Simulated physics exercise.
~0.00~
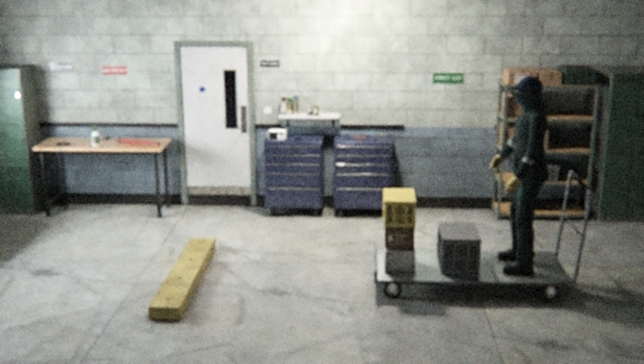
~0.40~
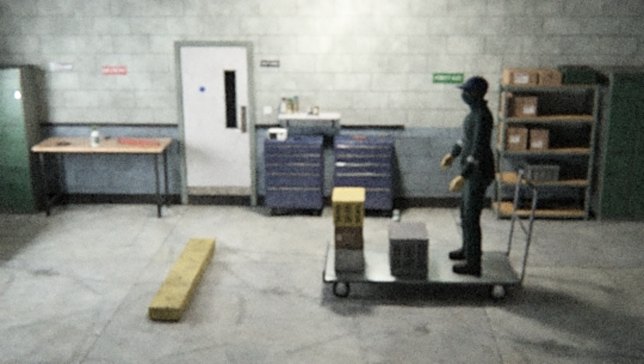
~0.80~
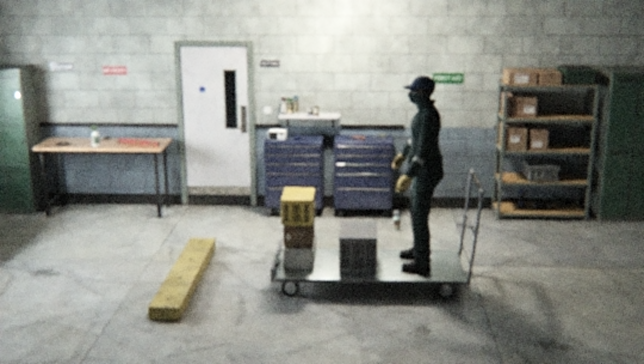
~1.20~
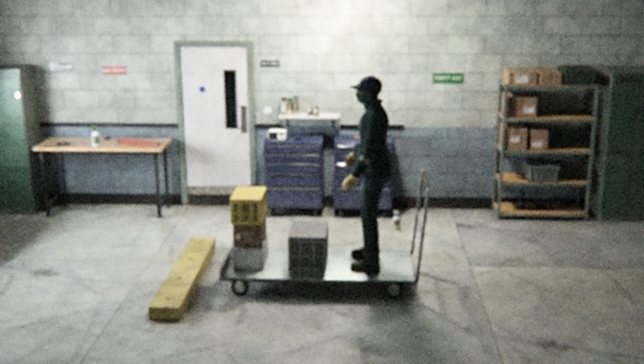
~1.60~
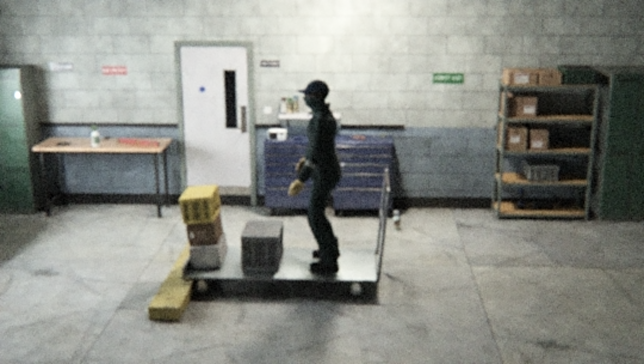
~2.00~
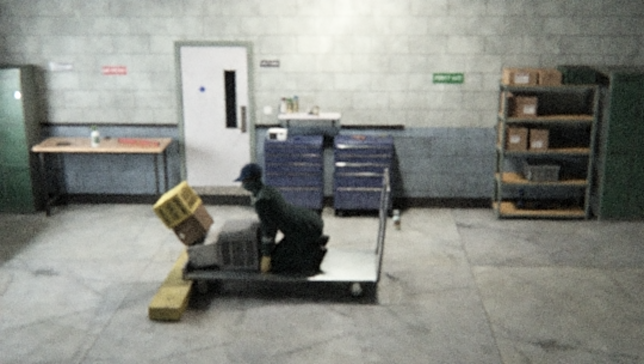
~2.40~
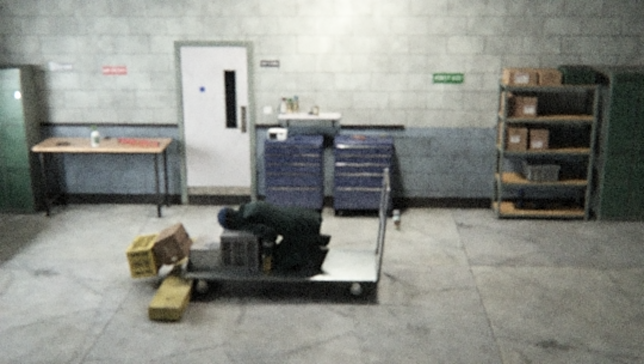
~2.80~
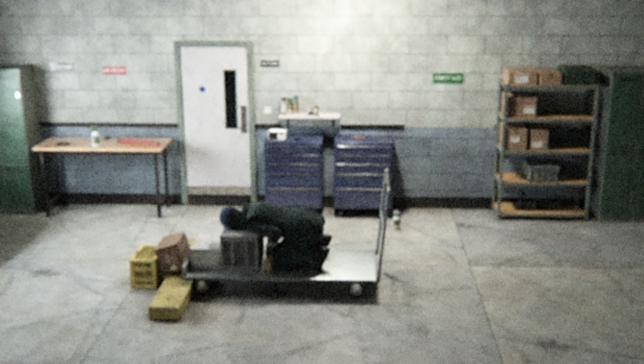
In a workshop, a figure in dark clothes rode a flat trolley leftward with some stacked boxes until it stopped against a low yellow block; the rider folded forward over the grey crate, and the yellow crate and brown carton toppled off the front onto the floor.
